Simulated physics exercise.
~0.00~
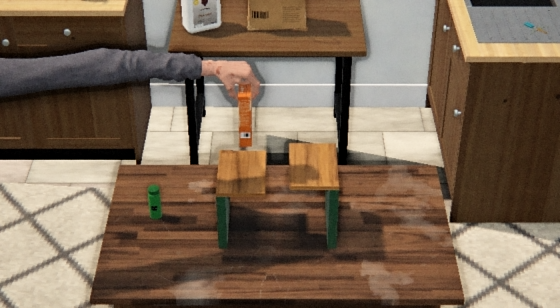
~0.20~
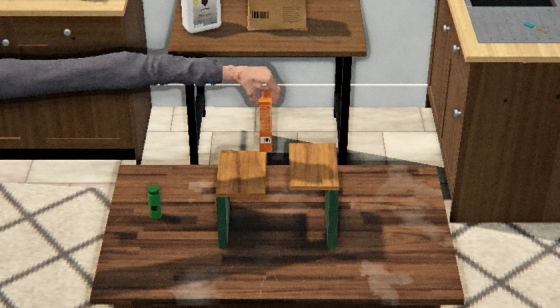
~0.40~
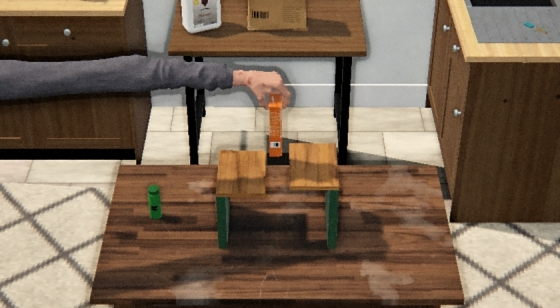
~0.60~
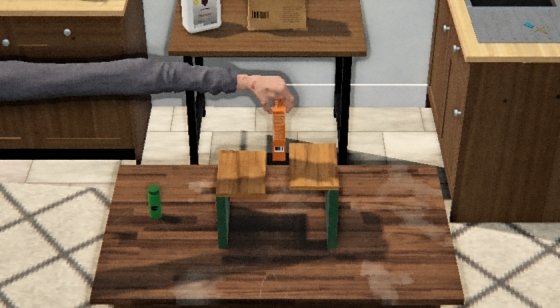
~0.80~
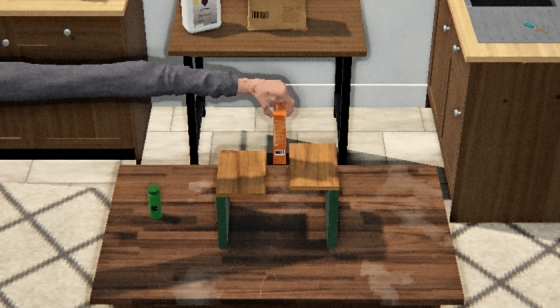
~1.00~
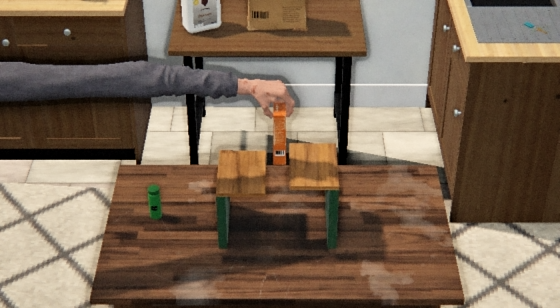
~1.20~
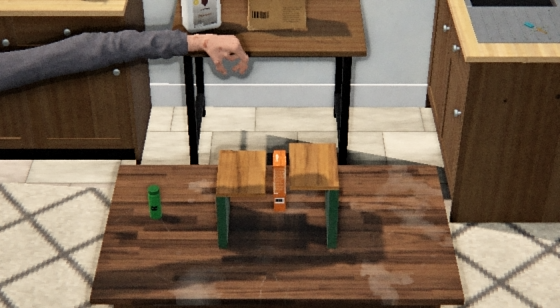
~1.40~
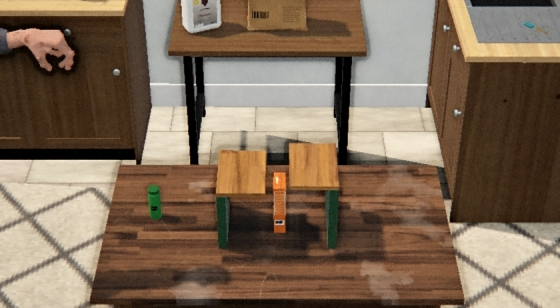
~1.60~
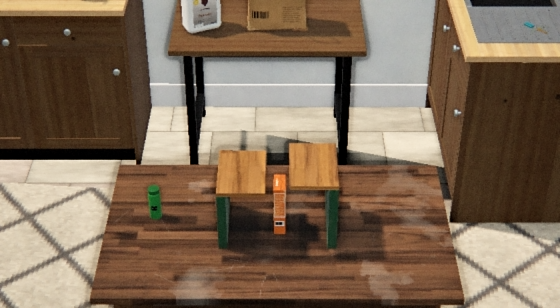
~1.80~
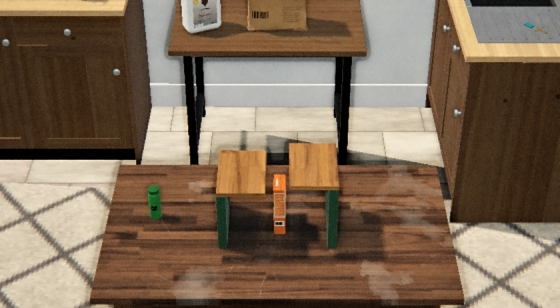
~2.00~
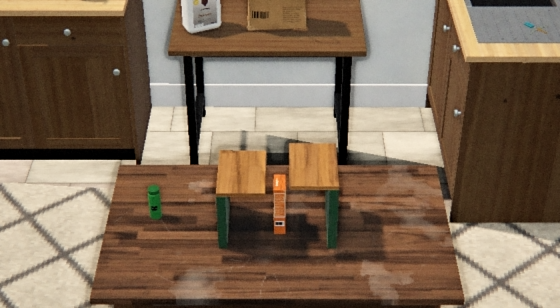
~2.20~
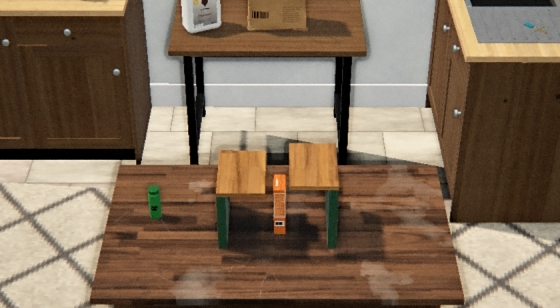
An orange packet hangs upright from a hand reaching in from the left, above a dark wooden table seen from the front and slightly above in a home room with brown cabinets. On the table stand two light wooden tops on green supports with a gap between them, and a small green shaker sits to the left. The hand carries the packet right, lowers it a little and holds it over the gap. It lets go and draws back to the left as the packet drops through. The packet ends upright on the table between the supports, while the shaker stays put.
